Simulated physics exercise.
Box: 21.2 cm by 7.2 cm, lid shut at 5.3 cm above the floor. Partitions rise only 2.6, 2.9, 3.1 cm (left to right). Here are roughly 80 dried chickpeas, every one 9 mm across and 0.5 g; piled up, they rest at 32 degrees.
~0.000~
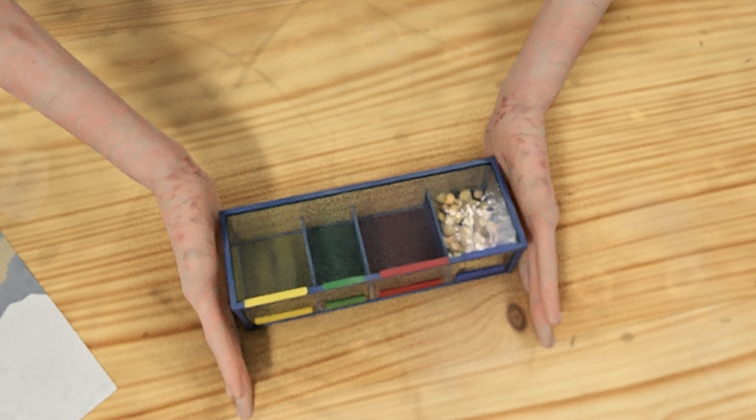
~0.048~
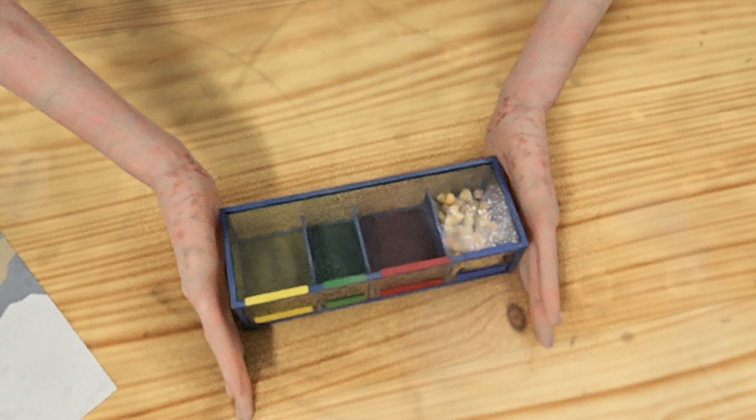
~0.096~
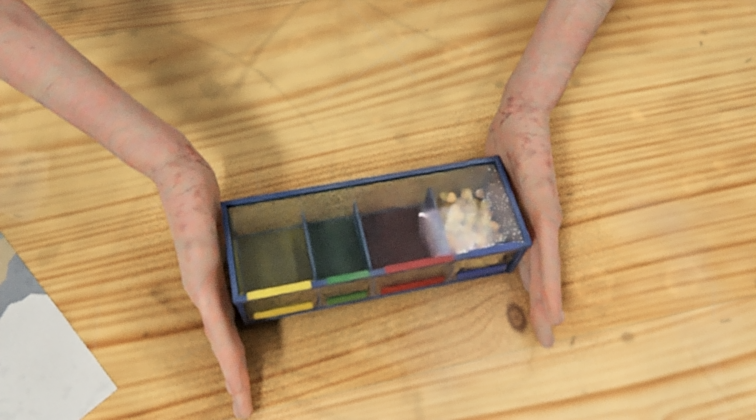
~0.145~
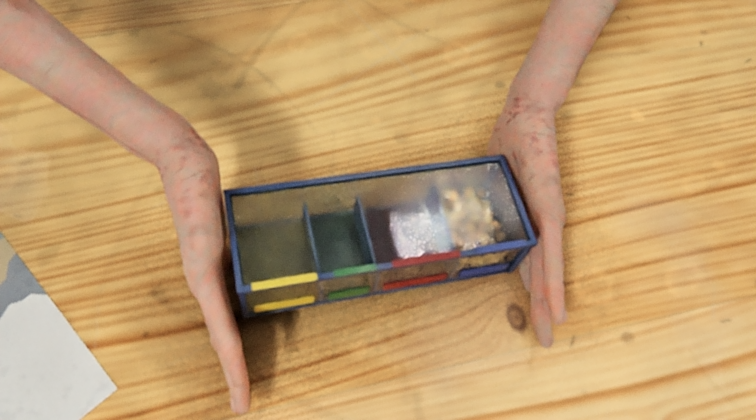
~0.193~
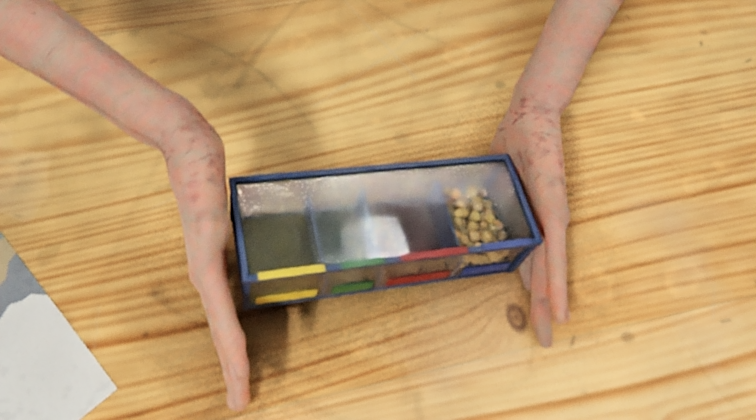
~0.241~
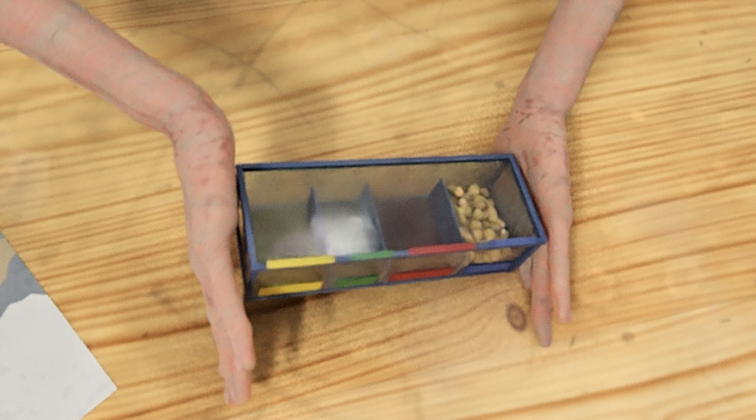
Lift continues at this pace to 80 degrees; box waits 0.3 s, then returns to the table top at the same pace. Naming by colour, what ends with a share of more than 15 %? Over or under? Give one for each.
Result: Red: Fails to beat the threshold; blue: Beats the threshold; green: Fails to beat the threshold; yellow: Fails to beat the threshold.
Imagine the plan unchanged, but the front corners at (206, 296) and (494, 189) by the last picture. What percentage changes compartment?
Estimate: Near 35 %.
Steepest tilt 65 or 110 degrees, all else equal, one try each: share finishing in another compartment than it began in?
Some 0 and 0 per cent.
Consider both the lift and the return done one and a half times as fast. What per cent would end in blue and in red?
Per cent - blue: 100; red: 0.
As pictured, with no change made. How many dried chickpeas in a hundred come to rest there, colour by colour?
Final shares in percent: Red 0, blue 100, green 0, yellow 0.
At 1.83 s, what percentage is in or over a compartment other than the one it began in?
My estimate is some 0 percent.
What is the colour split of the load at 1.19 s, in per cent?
Red 0, blue 100, green 0, yellow 0.
After 1.19 s, tilt 80 degrees; blue 100 %.
After 1.83 s, tilt 41 degrees; blue 100 %.
After 2.50 s, tilt 0 degrees; blue 100 %.
By 3.0 s all is still; red 0 %, blue 100 %, green 0 %, yellow 0 %.
